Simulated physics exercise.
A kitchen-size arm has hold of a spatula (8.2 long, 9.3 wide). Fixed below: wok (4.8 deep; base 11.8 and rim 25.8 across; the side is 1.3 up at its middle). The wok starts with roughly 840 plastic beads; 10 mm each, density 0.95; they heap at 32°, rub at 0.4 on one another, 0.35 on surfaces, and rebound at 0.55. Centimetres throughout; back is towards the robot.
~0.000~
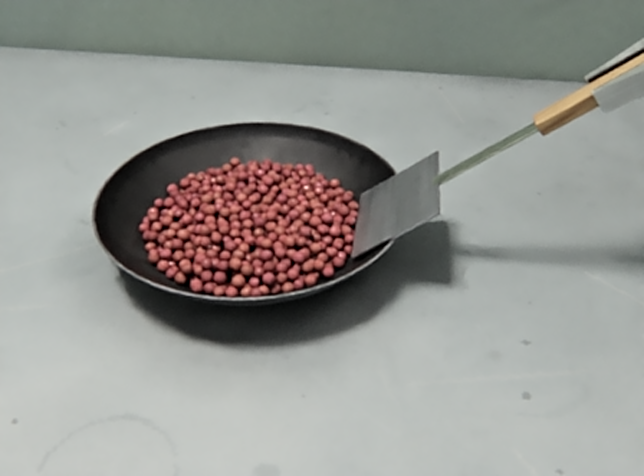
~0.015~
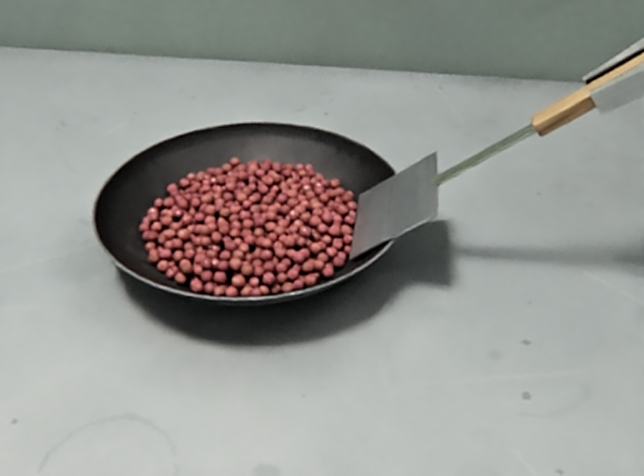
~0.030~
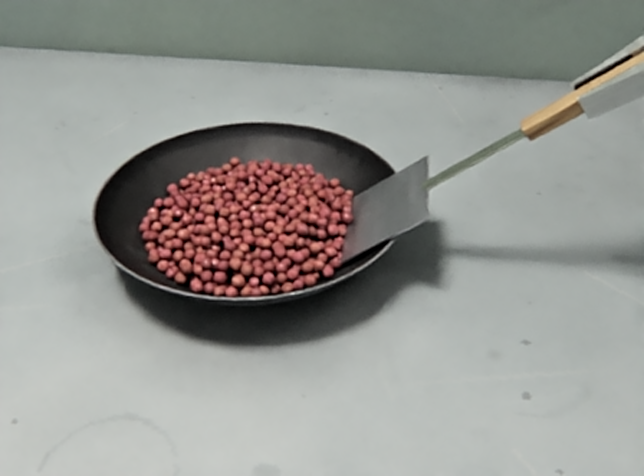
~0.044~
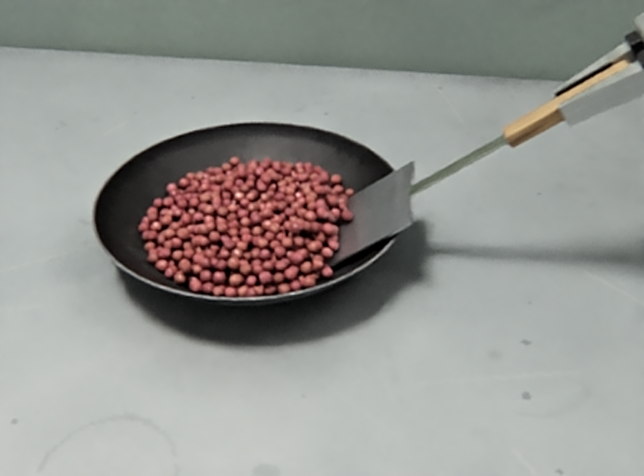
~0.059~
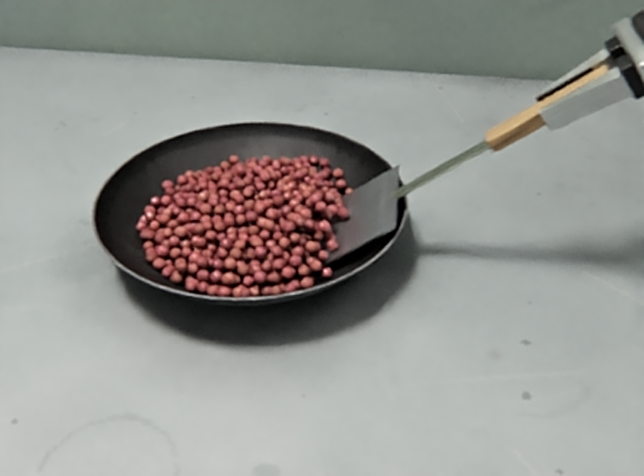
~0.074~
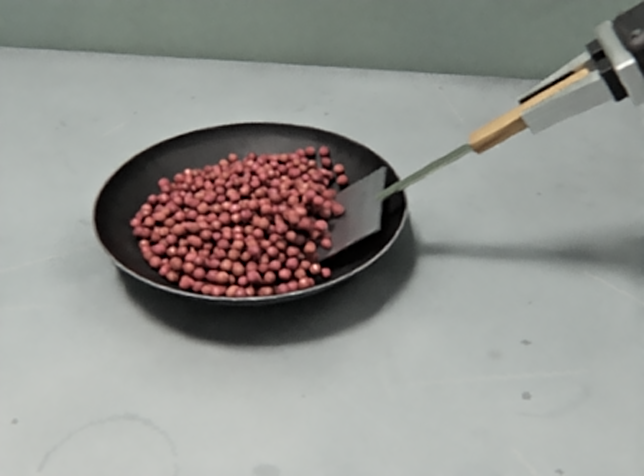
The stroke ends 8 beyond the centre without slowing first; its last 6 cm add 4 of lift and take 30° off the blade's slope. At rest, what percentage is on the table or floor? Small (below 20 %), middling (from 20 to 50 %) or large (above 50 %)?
A middling share, from 20 to 50 %, ends on the table or floor.
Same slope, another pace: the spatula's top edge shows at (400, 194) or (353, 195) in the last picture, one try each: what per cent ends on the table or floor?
Some 10 and 35 per cent.
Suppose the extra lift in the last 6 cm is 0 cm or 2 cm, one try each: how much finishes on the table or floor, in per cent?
Some 15 and 25 per cent.
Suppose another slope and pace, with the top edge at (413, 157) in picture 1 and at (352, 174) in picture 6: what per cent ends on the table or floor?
Some 30 per cent.
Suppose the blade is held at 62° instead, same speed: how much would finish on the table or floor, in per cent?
It would be near 30 per cent.
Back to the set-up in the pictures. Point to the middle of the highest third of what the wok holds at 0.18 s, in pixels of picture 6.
Near (192, 189).
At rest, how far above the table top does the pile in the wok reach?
Some 5.5 cm.
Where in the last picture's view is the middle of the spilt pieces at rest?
Near (22, 217).
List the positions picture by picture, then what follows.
The first picture shows spatula top edge at (439, 180), sloping 39°; upper third of the load around (257, 215), from x 145 to 355, top at y 160; 842 in the wok.
The second picture shows spatula top edge at (437, 181), sloping 39°; upper third of the load around (257, 215), from x 145 to 355, top at y 160.
The third picture shows spatula top edge at (428, 185), sloping 39°; upper third of the load around (258, 212), from x 145 to 355, top at y 160.
The fourth picture shows spatula top edge at (412, 191), sloping 39°; upper third of the load around (261, 210), from x 145 to 355, top at y 160.
The fifth picture shows spatula top edge at (397, 195), sloping 39°; upper third of the load around (259, 209), from x 140 to 355, top at y 160.
The sixth picture shows spatula top edge at (382, 196), sloping 39°; upper third of the load around (253, 207), from x 135 to 355, top at y 150; 842 in the wok.
By 0.13 s, sloping 39°, highest piece 6 above the table; 842 in the wok.
By 0.18 s, sloping 28°, highest piece 6 above the table; 838 in the wok, 4 on the blade or in flight.
By 0.41 s, sloping 9°, highest piece 8 above the table; 628 in the wok, 163 on the table or floor, 51 on the blade or in flight.
By 1.46 s, sloping 9°, highest piece 5 above the table; 625 in the wok, 217 on the table or floor.
Final count, 625 in the wok, 217 on the table or floor. That is 26 % on the table or floor.
